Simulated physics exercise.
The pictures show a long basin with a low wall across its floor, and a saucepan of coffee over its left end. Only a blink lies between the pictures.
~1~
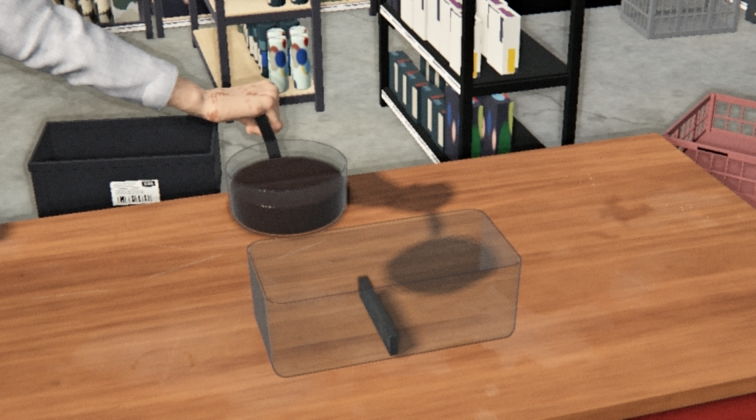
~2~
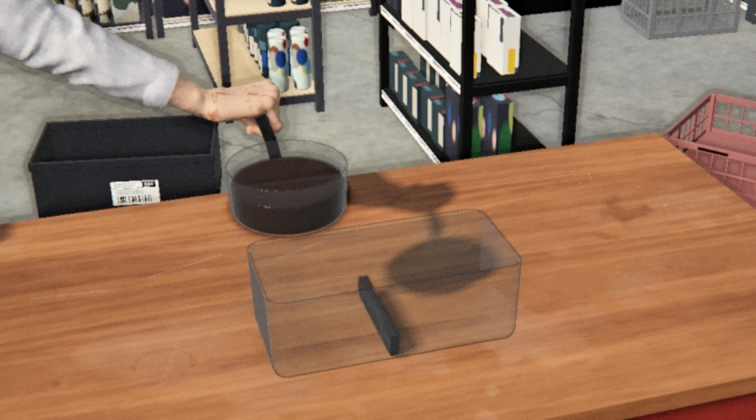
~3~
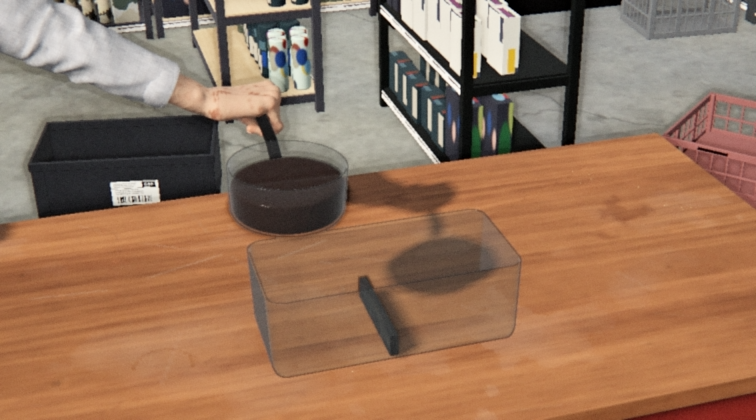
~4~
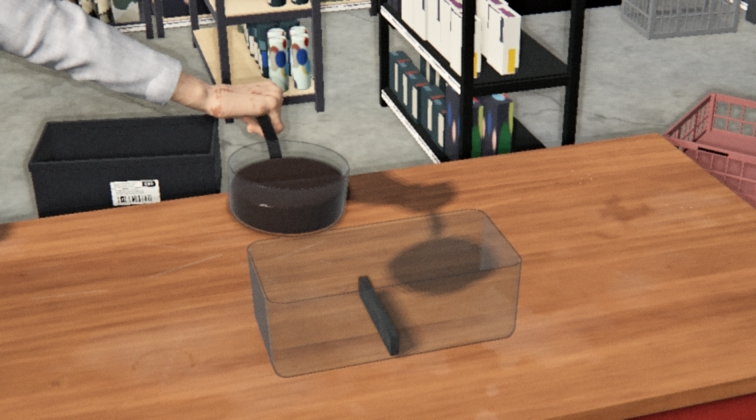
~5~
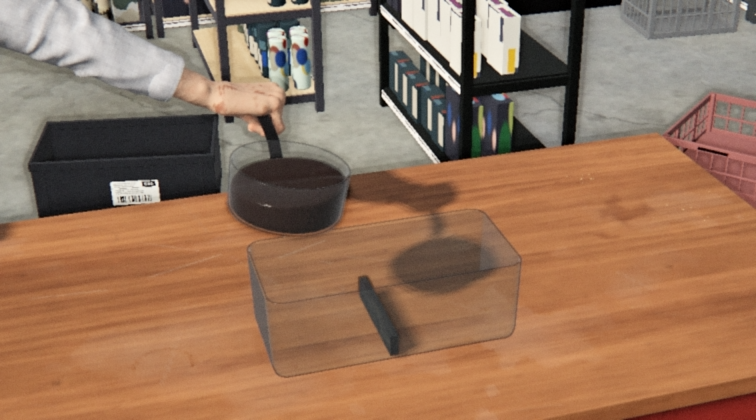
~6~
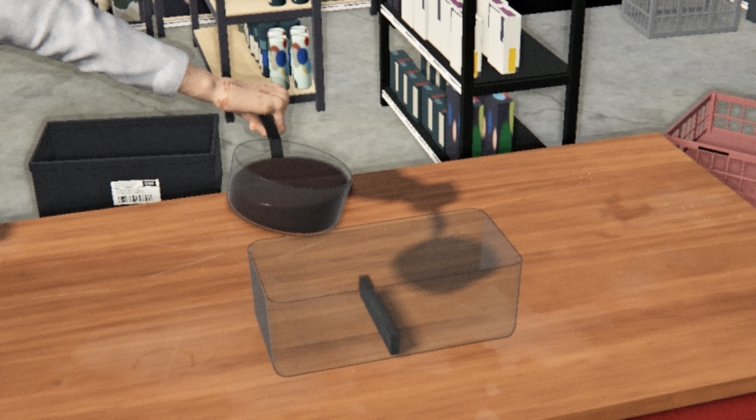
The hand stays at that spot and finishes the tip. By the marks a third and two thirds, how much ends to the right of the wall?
The share right of the wall is between a third and two thirds.
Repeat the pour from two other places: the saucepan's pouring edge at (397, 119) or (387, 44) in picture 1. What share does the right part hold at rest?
Near 90 % and 85 %.
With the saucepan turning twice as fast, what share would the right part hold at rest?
Some 45 per cent.
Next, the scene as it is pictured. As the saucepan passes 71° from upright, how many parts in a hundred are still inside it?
Roughly 50 in a hundred.
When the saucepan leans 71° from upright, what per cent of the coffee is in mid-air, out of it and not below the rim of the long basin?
Roughly 35 in a hundred.
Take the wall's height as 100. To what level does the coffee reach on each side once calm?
Left: 40 %. Right: 50 %.
A moment on, the tilt is 71° and 48 per cent is still to pour, 2 is left of the wall and 15 right of it.
Next, the tilt is 100° and 9 per cent is still to pour, 27 is left of the wall and 58 right of it.
Then the tilt is 103° and 1 per cent is still to pour, 40 is left of the wall and 58 right of it.
Later the tilt is 103° and 0 per cent is still to pour, 41 is left of the wall and 59 right of it.
In the end 41 per cent lies left of the wall, 59 right of it and 0 outside.
